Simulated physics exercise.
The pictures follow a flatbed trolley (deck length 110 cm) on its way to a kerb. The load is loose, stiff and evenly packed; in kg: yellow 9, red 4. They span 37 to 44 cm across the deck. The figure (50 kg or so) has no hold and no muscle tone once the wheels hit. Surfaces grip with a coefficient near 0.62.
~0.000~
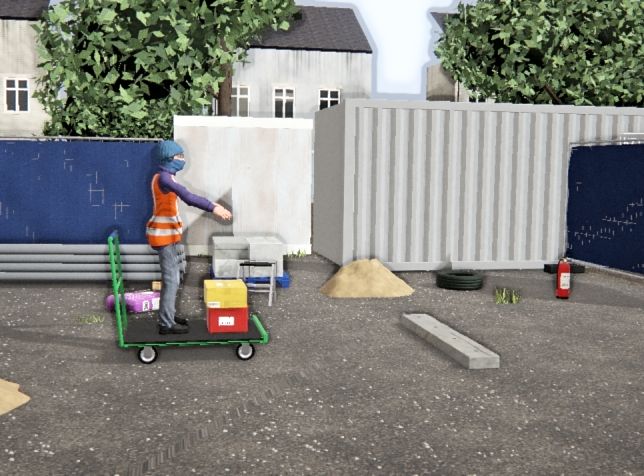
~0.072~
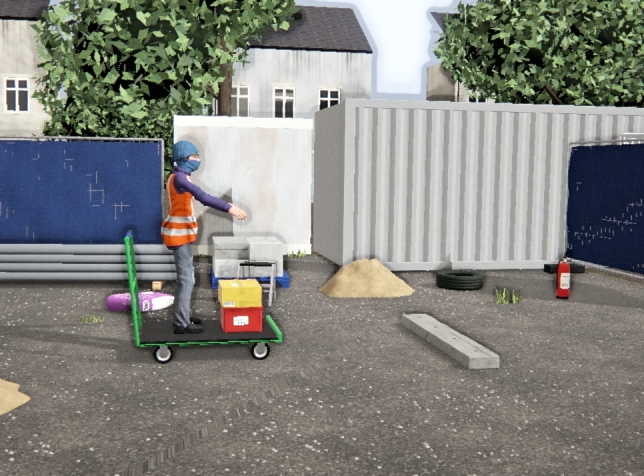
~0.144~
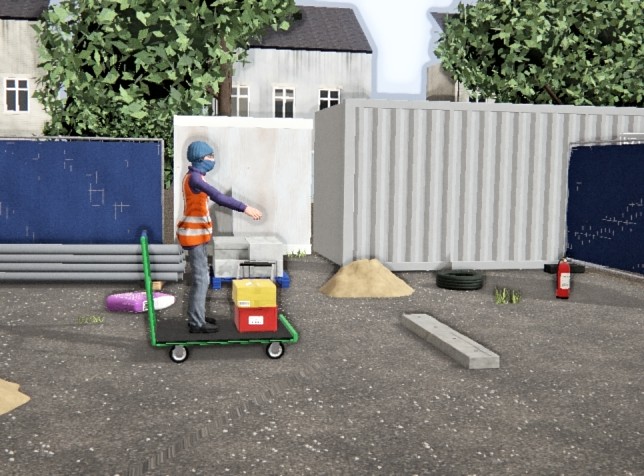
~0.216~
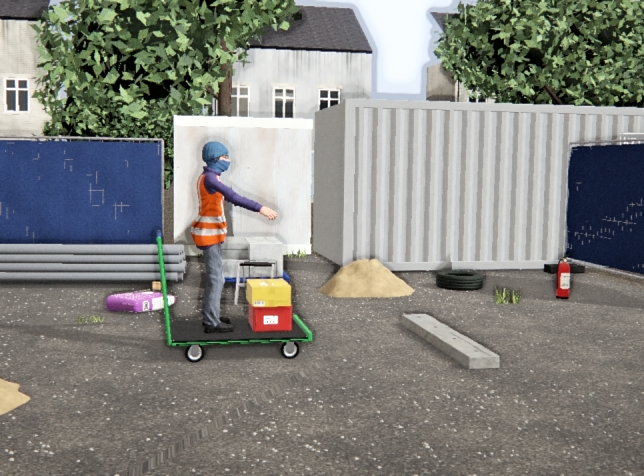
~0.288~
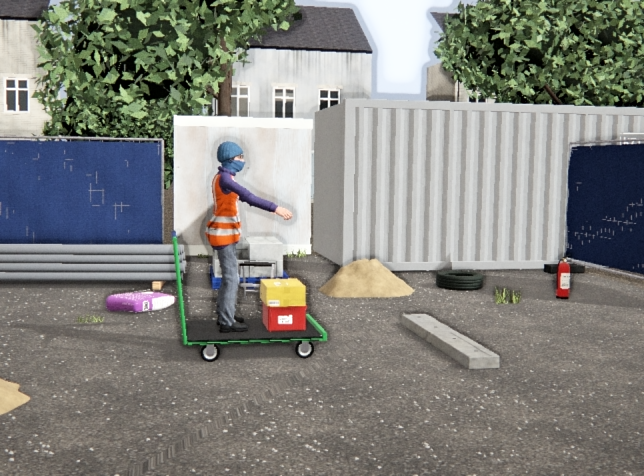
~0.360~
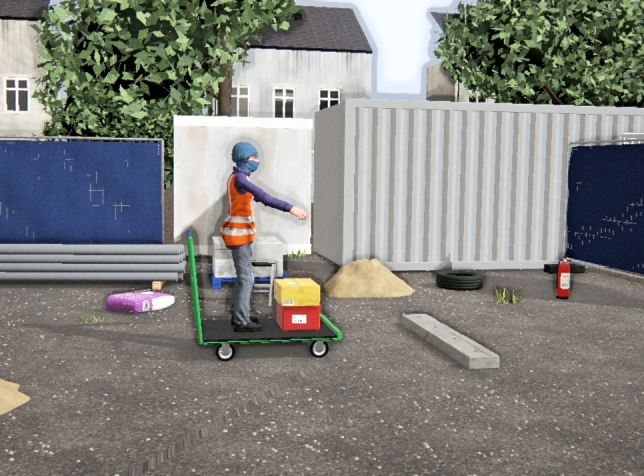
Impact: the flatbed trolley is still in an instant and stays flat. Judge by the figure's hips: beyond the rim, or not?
The figure's hips go over the front rim.
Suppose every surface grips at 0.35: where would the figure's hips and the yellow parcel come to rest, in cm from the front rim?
In that case hips 60 past, yellow 80 past.
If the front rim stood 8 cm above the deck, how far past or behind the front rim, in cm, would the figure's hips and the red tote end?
Then hips 120 past, red 20 behind.
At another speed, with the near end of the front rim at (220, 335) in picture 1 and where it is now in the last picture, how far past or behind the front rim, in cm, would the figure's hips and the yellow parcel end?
In that case hips 110 past, yellow 100 past.
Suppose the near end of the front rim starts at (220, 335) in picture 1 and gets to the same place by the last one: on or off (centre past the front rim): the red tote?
Then red on.
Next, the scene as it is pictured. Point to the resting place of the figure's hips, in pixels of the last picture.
Around (481, 289).
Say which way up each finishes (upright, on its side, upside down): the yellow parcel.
Yellow on its side.
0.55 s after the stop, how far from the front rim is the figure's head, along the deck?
About 50 cm past the rim.
Impact comes at 0.95 s.
After 1.50 s the figure's hips are 13 cm behind the rim, near (428, 263) in the last picture's view.
After 1.95 s the figure's hips are 32 cm past the rim, near (475, 286) in the last picture's view.
When all is still (3.8 s), past the rim, yellow parcel and the figure's hips; behind it, red tote.
